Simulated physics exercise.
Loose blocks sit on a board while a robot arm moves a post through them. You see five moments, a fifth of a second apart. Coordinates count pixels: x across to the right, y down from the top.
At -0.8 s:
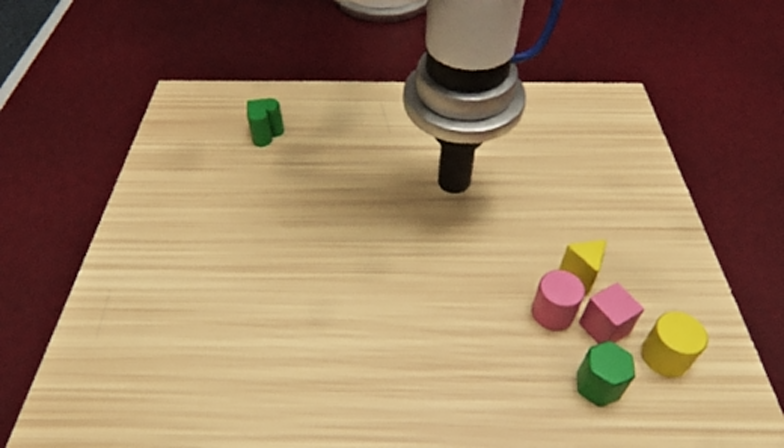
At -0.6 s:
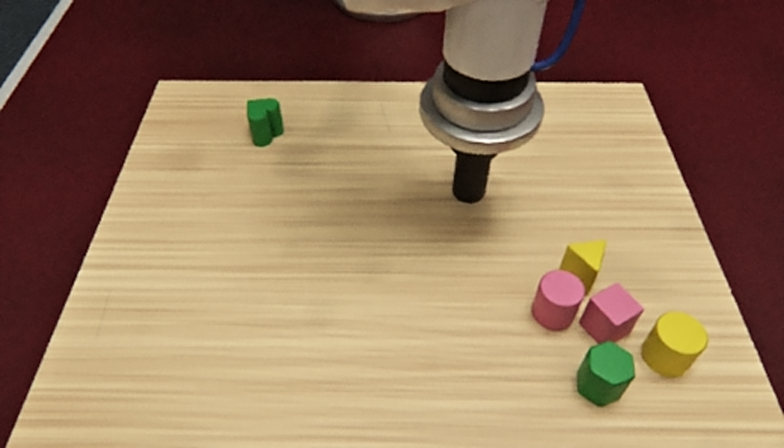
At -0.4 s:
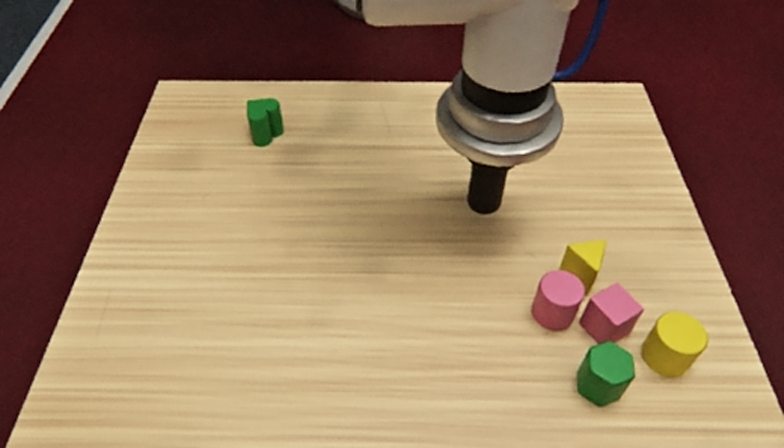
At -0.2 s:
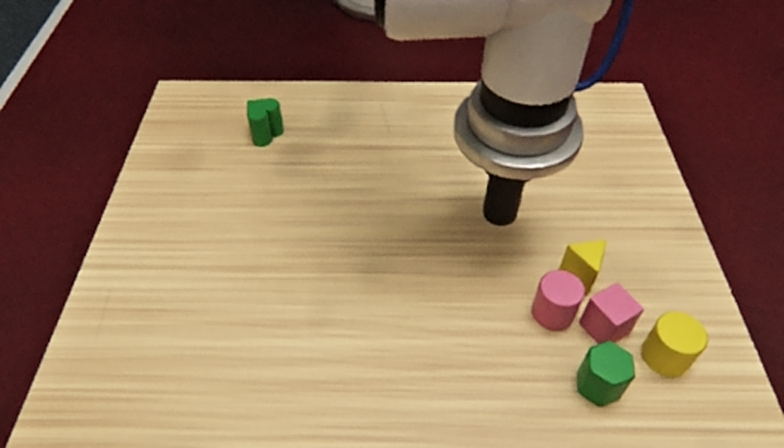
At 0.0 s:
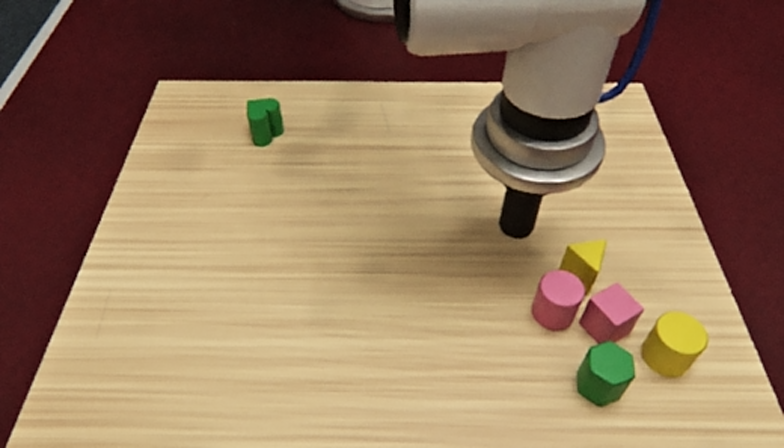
A robot arm holding a dark post starts near the upper middle of a wooden board and moves steadily down and to the right. It draws closer to a cluster of pink, yellow and green blocks, with all the blocks staying still, including a separate green one at the upper left.
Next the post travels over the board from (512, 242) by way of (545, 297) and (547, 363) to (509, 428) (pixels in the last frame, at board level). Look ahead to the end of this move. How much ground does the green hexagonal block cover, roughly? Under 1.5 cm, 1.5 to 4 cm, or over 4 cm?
My prediction: Between 1.5 and 4 cm.
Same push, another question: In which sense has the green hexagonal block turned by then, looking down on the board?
From above, it looks like the green hexagonal block goes counterclockwise.
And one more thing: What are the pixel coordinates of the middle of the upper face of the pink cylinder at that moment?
Top centre: (587, 396).
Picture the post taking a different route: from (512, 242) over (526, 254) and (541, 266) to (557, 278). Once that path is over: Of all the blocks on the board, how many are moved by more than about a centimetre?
One block moves more than 1 cm.
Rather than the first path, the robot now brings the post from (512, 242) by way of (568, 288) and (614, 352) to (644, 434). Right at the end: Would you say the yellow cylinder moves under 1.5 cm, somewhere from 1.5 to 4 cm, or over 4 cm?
From 1.5 to 4 cm.
On the path given first. One third of the way, post (550, 283); pink cylinder (571, 306).
Two thirds of the way, post (552, 351); pink cylinder (588, 376); green hexagonal block (638, 394), turned 45° anticlockwise.
At the end, post (513, 417); pink cylinder (587, 396); yellow triangular block in place; green hexagonal block (639, 396), turned 50° anticlockwise.
